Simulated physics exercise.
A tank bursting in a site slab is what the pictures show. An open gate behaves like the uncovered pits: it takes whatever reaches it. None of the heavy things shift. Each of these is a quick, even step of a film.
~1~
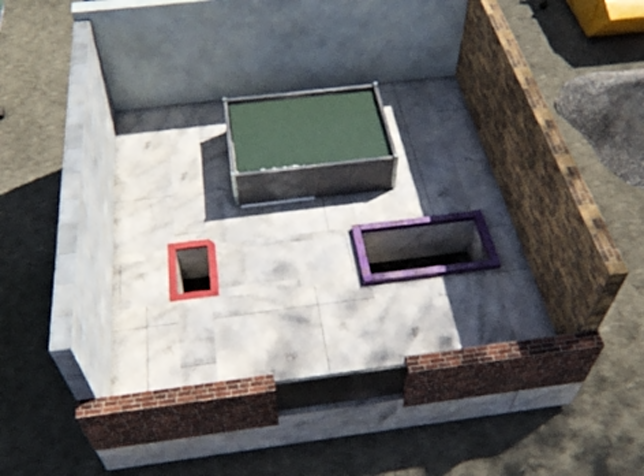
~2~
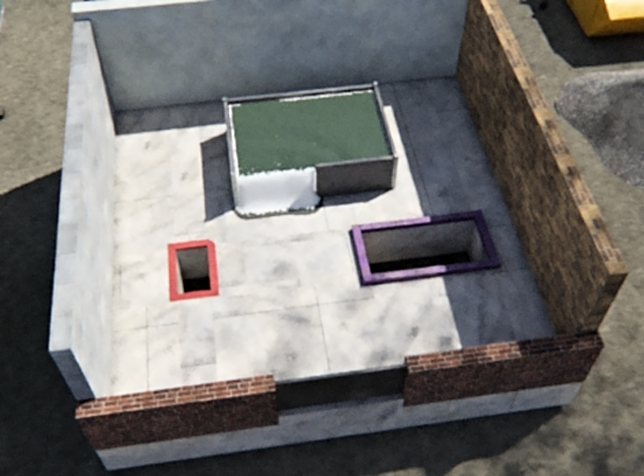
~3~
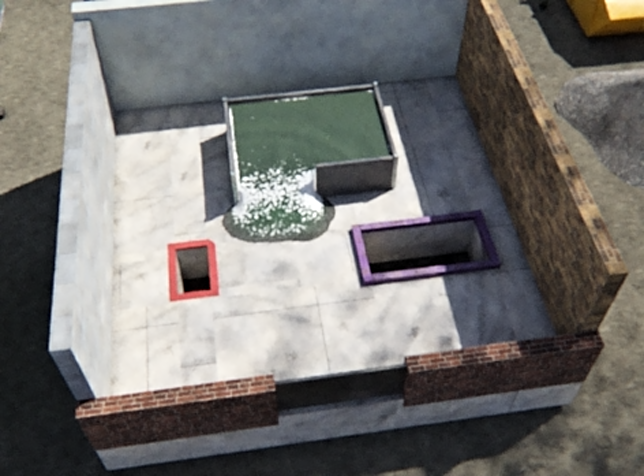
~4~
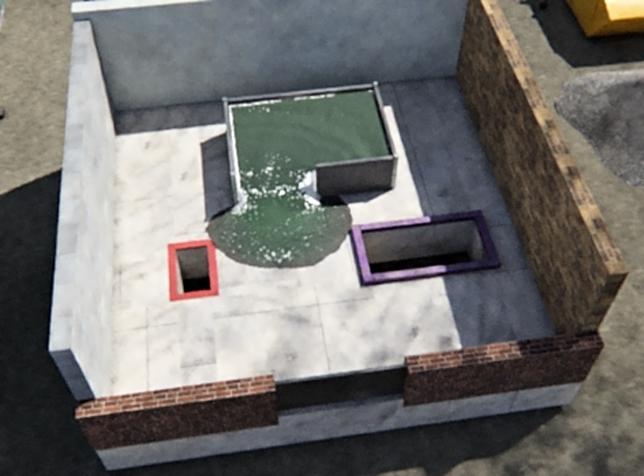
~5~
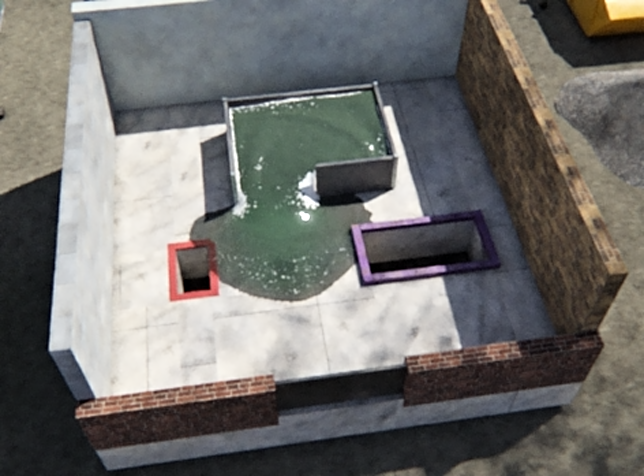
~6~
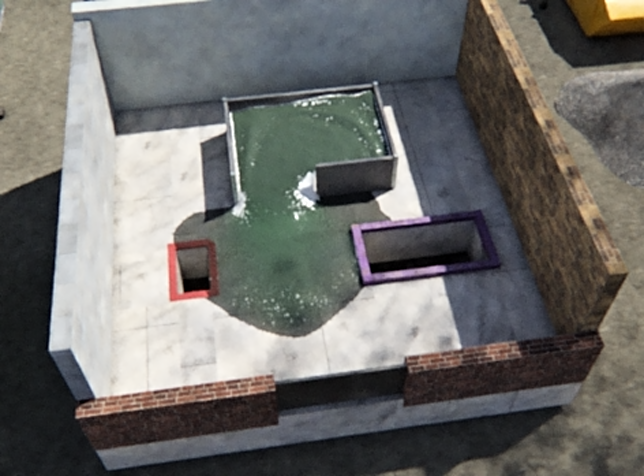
A tank of green water bursts open in front and floods across the pale slab.
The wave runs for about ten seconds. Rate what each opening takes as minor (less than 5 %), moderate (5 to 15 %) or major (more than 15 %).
The gate - minor, the red pit - major, the purple pit - minor.
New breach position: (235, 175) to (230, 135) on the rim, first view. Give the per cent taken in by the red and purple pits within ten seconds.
Red 10 %, purple 0 %.
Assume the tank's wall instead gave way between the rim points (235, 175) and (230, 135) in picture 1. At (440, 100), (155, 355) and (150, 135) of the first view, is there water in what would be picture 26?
Spot by spot: Unaffected, then soaked through, then soaked through.
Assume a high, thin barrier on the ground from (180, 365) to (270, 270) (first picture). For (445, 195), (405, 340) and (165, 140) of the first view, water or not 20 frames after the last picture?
Point by point: First spared, next swamped, last spared.
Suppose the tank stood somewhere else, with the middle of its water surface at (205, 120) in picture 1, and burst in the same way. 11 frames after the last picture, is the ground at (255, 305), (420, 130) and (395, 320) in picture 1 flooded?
So, first one got wet, second one stays dry, third one stays dry.
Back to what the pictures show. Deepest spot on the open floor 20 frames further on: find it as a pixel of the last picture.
It should be deepest at about (111, 423).
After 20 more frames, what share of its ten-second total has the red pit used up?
Close to 45 %.
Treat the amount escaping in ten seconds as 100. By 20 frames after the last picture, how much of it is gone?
Some 45 per cent.
A moment on, water covers 30 % of the floor; the gate 0 %, the red pit 2 %, the purple pit 0 %.
Next, water covers 35 % of the floor; the gate 0 %, the red pit 6 %, the purple pit 0 %.
Then, water covers 50 % of the floor; the gate 0 %, the red pit 9 %, the purple pit 0 %.
Later, water covers 80 % of the floor; the gate 0 %, the red pit 15 %, the purple pit 0 %.
In the end, water covers 95 % of the floor; the gate 0 %, the red pit 22 %, the purple pit 0 %.
